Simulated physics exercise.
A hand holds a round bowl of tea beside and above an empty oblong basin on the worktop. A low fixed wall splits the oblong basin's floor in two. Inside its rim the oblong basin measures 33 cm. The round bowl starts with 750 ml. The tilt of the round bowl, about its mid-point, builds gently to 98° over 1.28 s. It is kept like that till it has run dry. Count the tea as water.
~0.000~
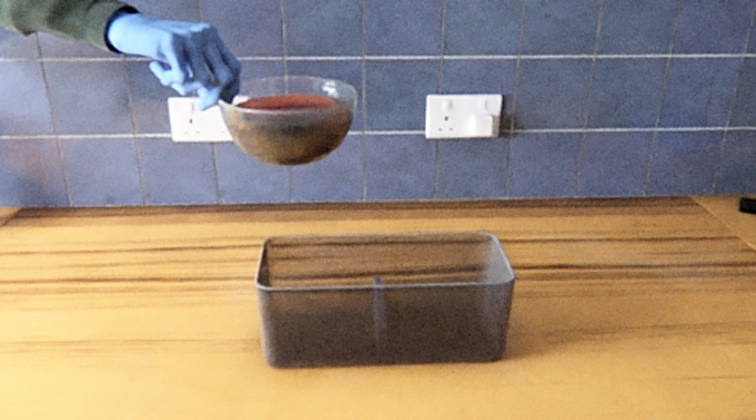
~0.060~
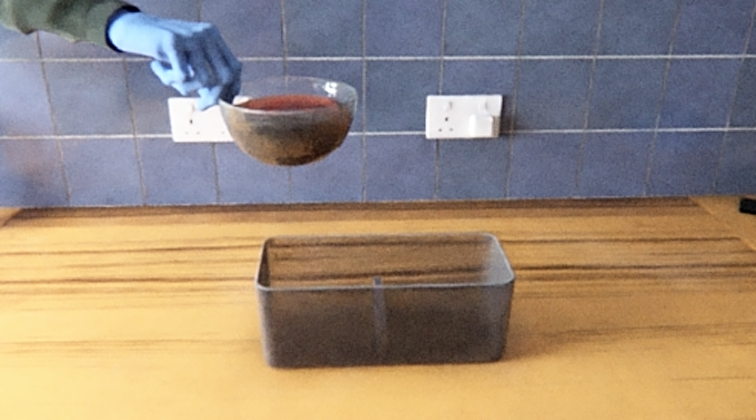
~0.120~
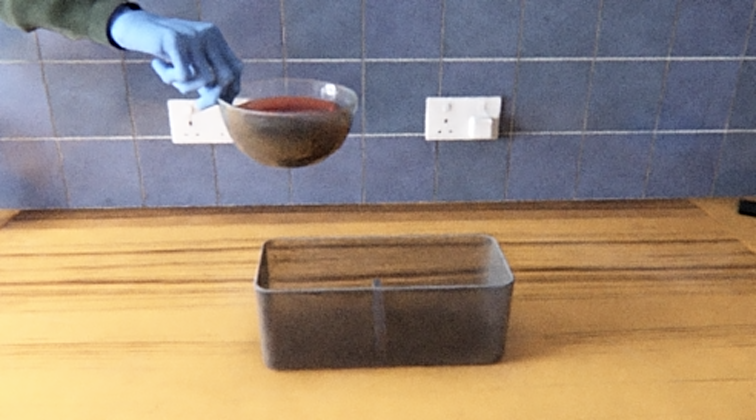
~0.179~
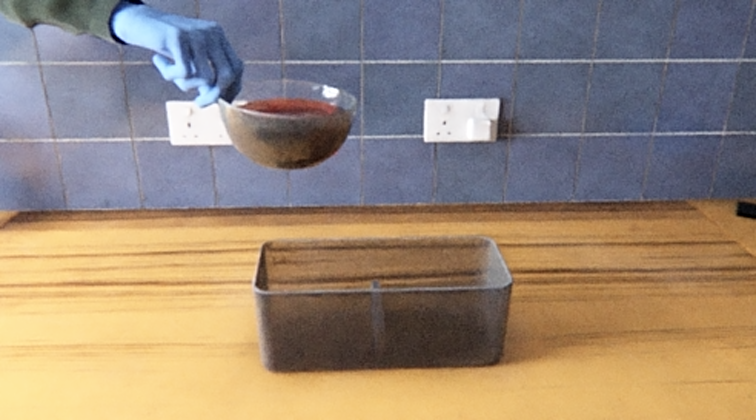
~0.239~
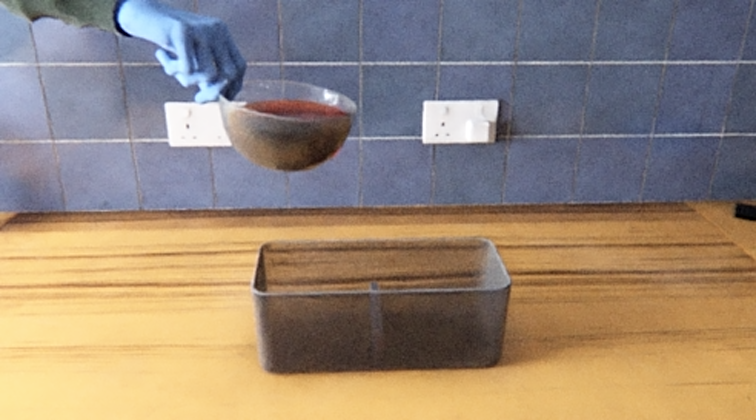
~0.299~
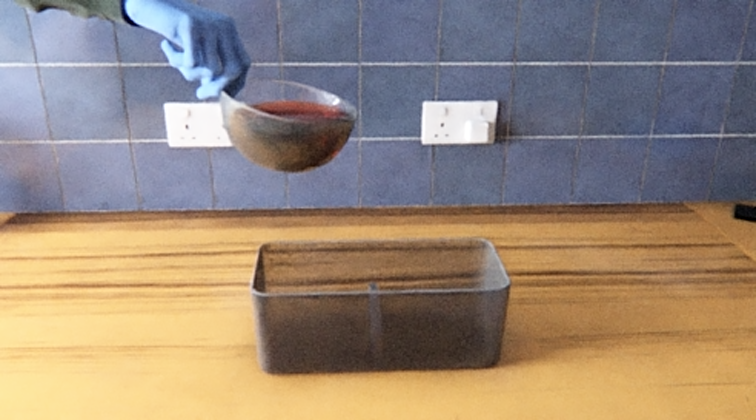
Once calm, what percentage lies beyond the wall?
The far part has some 84 per cent.
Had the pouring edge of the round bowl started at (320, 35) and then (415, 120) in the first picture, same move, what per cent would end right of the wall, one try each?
First 65, then 100 per cent.
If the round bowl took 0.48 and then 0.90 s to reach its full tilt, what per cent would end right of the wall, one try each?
First 65, then 80 per cent.
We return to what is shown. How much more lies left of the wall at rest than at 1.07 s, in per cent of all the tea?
About 10 per cent.
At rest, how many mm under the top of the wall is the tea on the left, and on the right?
Left about 50 mm, right about 26 mm.
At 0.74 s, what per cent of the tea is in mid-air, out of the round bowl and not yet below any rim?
Near 36 in a hundred.
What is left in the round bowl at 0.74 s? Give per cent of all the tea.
About 52 per cent.
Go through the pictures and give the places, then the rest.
Tilt 0°; pouring edge (356, 94); surface from (226, 110) to (352, 109); the oblong basin's rim runs from (261, 262) to (504, 257); the wall's top is at (380, 302), in the first frame.
Tilt 1°; pouring edge (357, 95); surface from (226, 111) to (353, 110), in the second frame.
Tilt 2°; pouring edge (357, 99); surface from (226, 111) to (352, 112), in the third frame.
Tilt 5°; pouring edge (357, 104); surface from (226, 112) to (351, 114), in the fourth frame.
Tilt 8°; pouring edge (356, 109); surface from (226, 114) to (352, 115), in the fifth frame.
Tilt 13°; pouring edge (357, 115); surface from (227, 115) to (354, 117), in the sixth frame.
By 0.74 s the tilt is 61° and 53 per cent is still to pour, 1 is left of the wall and 10 right of it.
By 1.07 s the tilt is 92° and 6 per cent is still to pour, 4 is left of the wall and 77 right of it.
By 1.41 s the tilt is 98° and 0 per cent is still to pour, 15 is left of the wall and 84 right of it.
By 1.78 s the tilt is 98° and 0 per cent is still to pour, 15 is left of the wall and 84 right of it.
At rest 15 per cent lies left of the wall, 84 right of it and 1 outside.
